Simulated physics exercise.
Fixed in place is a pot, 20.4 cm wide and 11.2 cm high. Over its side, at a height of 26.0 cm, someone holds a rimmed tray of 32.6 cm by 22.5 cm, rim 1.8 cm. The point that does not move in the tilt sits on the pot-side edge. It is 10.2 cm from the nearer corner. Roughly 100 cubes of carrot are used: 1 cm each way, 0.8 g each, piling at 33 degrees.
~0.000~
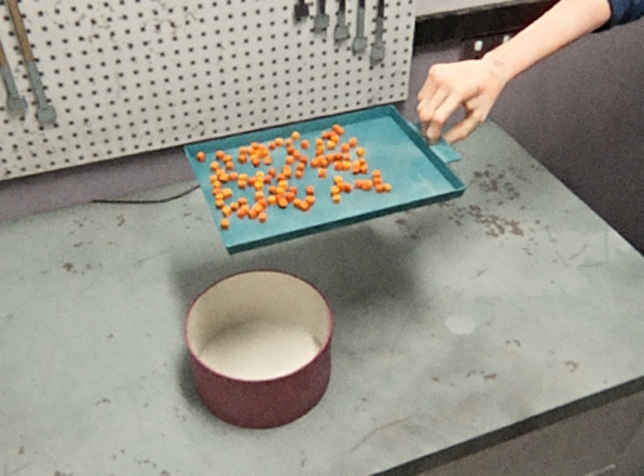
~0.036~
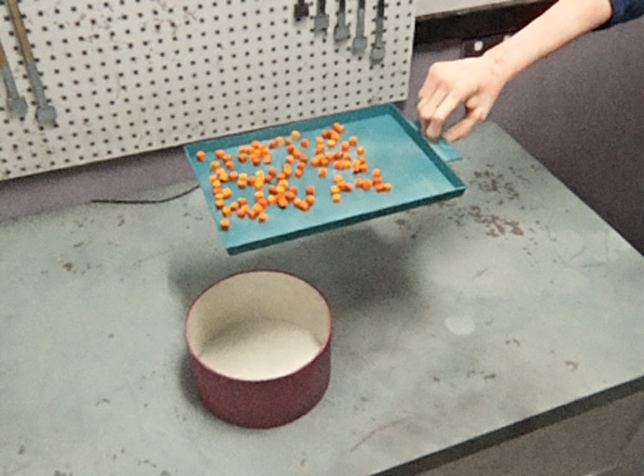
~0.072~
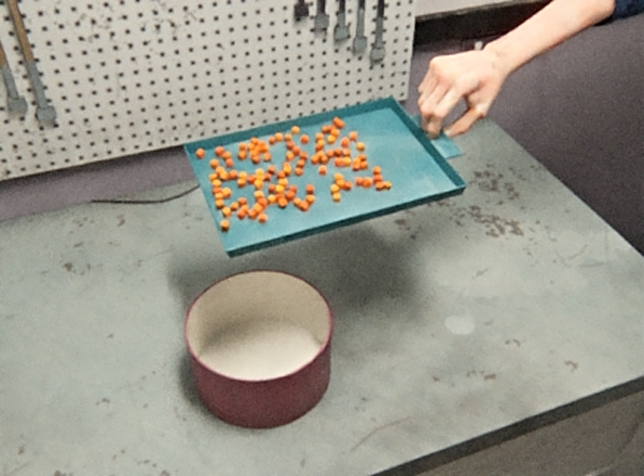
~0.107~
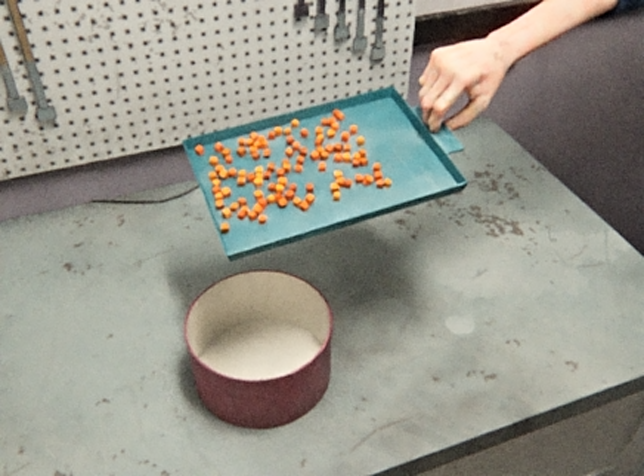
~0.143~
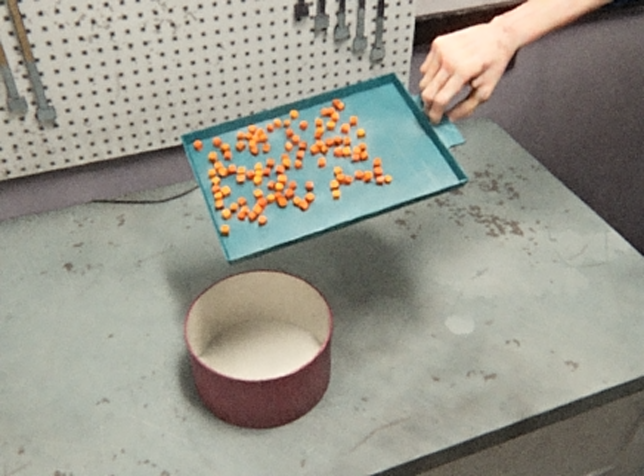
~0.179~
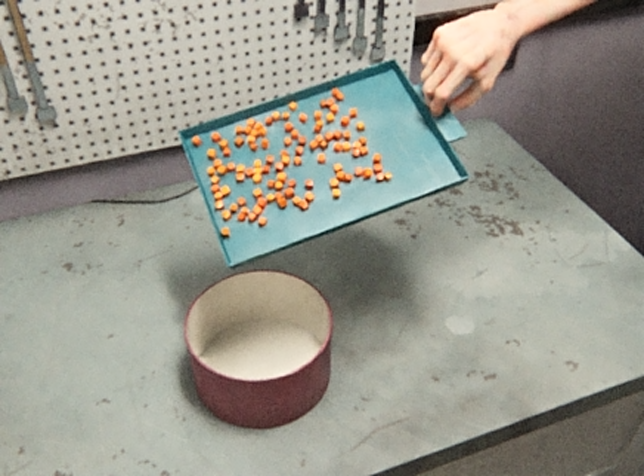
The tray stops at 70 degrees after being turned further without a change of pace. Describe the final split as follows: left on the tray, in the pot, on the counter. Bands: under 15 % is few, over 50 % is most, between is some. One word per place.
Left on the tray: Some, pot: Most, counter: Few.
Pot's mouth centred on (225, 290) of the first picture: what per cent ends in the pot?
About 30 per cent.
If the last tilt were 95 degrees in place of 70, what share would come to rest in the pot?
In that case, near 95 percent.
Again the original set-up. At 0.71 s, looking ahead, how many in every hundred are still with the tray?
Estimate: Near 40 in a hundred.
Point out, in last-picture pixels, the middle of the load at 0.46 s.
By then the middle of the load sits around (275, 197).
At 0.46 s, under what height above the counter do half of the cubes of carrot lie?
I'd say near 28 cm.
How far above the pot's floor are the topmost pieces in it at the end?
About 2.0 cm.
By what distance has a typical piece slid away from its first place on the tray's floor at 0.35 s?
It has moved some 1 cm from its start.
After 0.35 s, tilt 46 degrees; the tray holds 100 %, the pot 0 %.
After 0.46 s, tilt 64 degrees; the tray holds 100 %, the pot 0 %.
After 0.71 s, tilt 70 degrees; the tray holds 40 %, the pot 40 %.
At rest (1.8 s), tray 25 %, pot 70 %, counter 5 %.
